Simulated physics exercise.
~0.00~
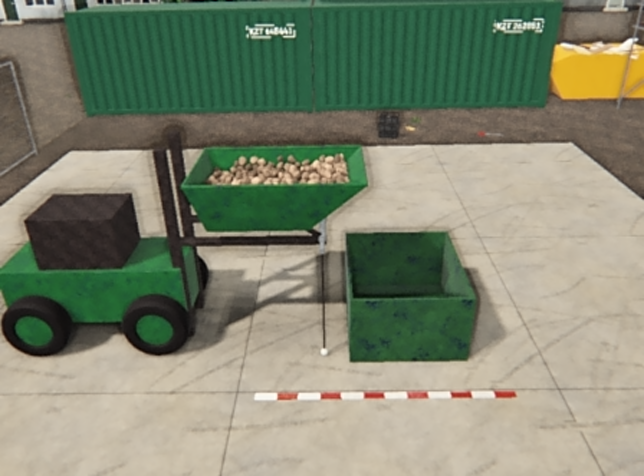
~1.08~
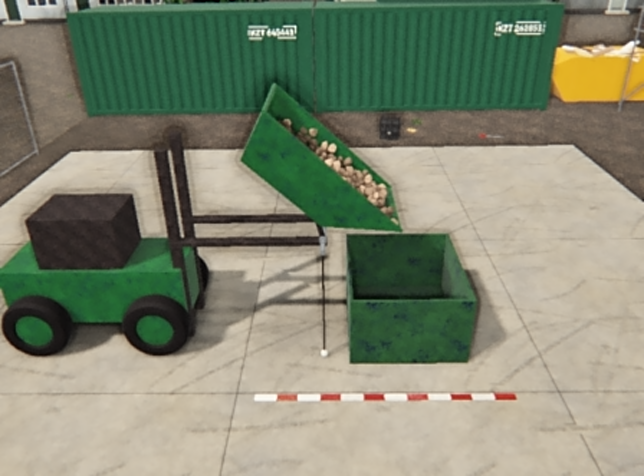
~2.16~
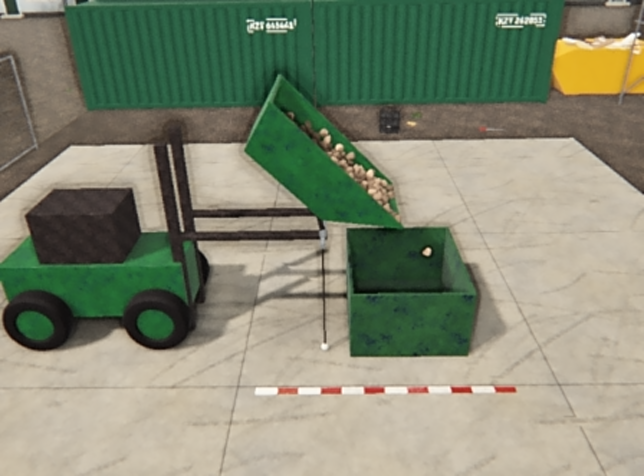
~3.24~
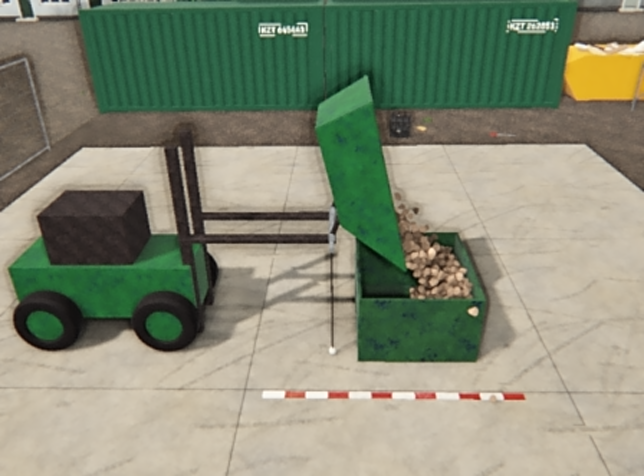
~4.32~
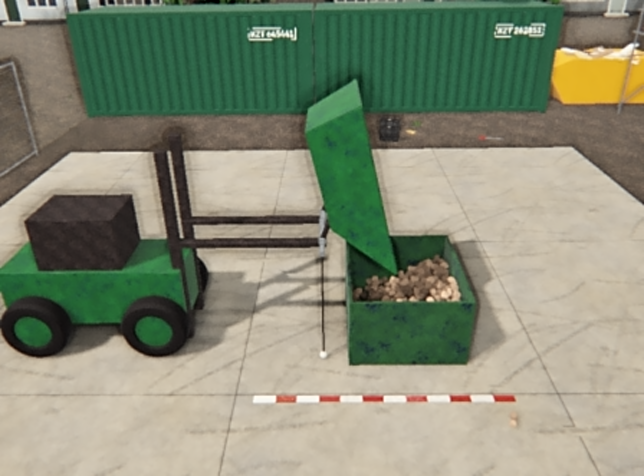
On a concrete yard, a green forklift tips its skip, emptying stones into a green bin.
